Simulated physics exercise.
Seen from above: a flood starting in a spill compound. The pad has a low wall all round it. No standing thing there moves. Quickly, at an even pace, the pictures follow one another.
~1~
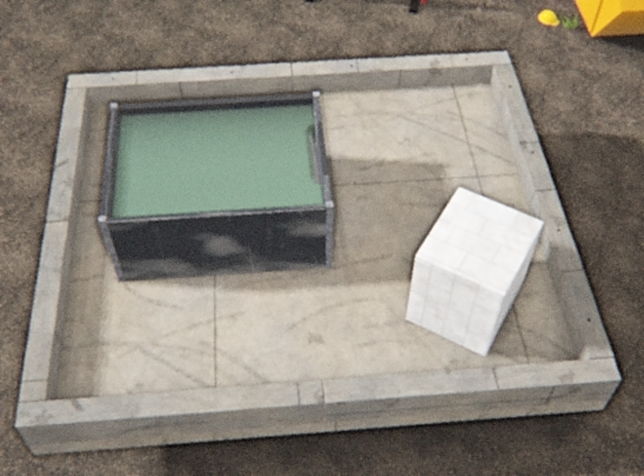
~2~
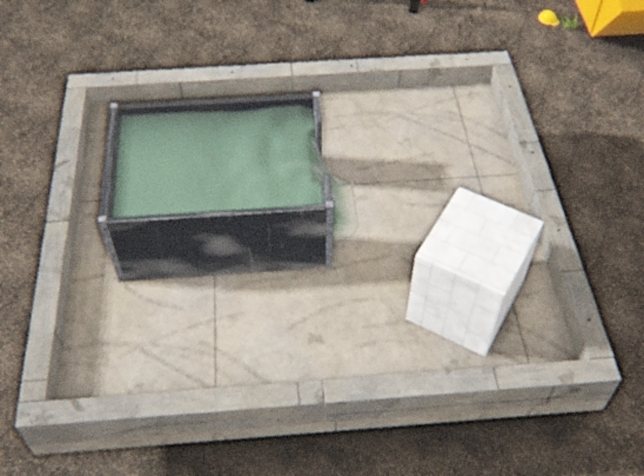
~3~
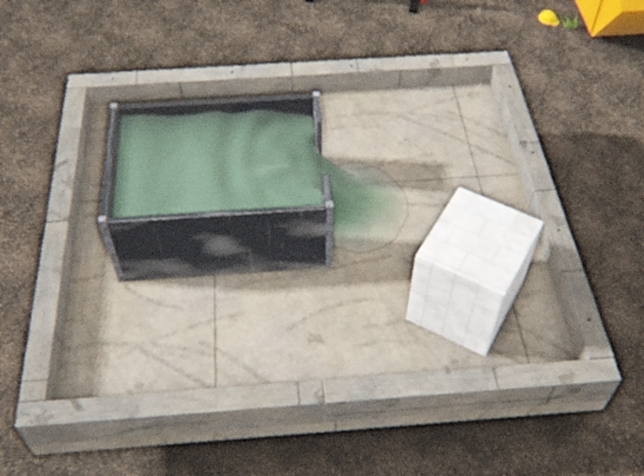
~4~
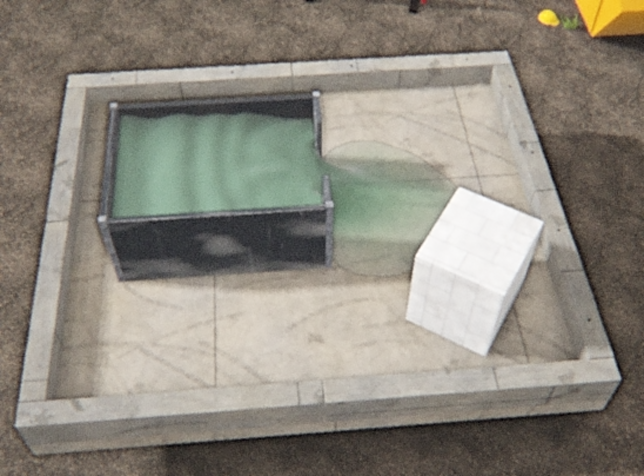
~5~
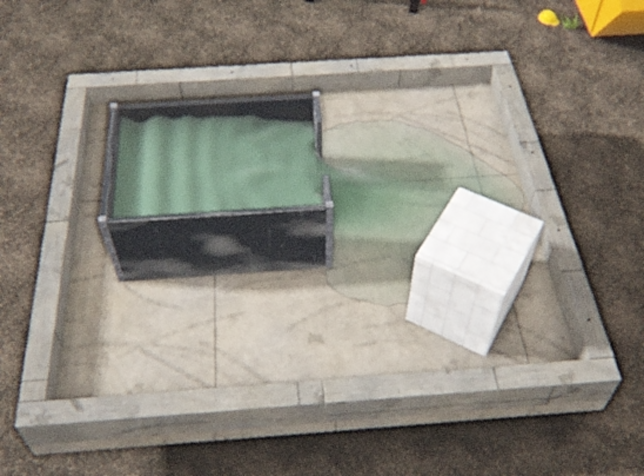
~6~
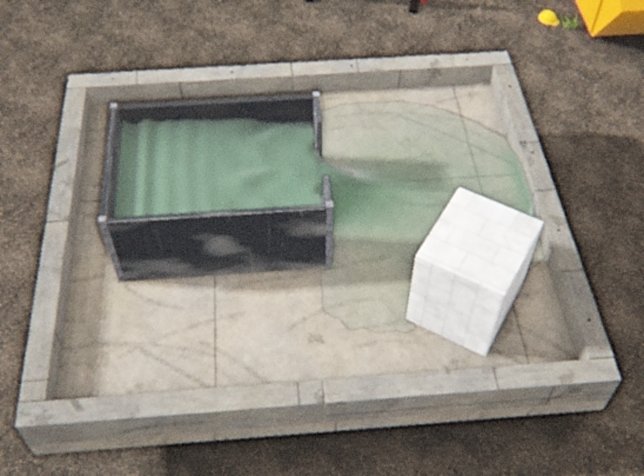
Green water sits still in a dark open tank inside a low-walled pad, then pours out through a gap in the tank's right side. It fans across the pale floor toward a white block, reaches it, and spreads thinly around it to the right-hand wall while ripples cross the tank.
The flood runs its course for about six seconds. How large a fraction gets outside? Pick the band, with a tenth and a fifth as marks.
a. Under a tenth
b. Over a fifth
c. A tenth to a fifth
(a) Under a tenth.
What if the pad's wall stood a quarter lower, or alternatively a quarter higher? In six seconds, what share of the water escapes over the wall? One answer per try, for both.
The first case gives roughly 14 in a hundred and the second roughly 2 in a hundred.
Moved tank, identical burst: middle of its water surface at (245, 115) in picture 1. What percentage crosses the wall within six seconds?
About 8 per cent.
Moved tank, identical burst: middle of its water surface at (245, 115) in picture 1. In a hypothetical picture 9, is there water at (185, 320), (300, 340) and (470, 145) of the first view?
Note: Point 1 untouched; point 2 untouched; point 3 waterlogged.
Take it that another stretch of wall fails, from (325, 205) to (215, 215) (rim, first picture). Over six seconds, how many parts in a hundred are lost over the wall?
Some 14 in a hundred.
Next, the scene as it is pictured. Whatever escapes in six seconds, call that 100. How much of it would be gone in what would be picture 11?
It comes to around 15 per cent.
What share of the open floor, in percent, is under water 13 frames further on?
Around 60 in a hundred.
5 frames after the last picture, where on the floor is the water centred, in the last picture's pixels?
I'd say around (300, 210).
A moment on, water covers 35 % of the floor; the low wall has let 0 % over.
Next, water covers 40 % of the floor; the low wall has let 1 % over.
Then, water covers 50 % of the floor; the low wall has let 4 % over.
Later, water covers 75 % of the floor; the low wall has let 5 % over.
In the end, water covers 80 % of the floor; the low wall has let 5 % over.
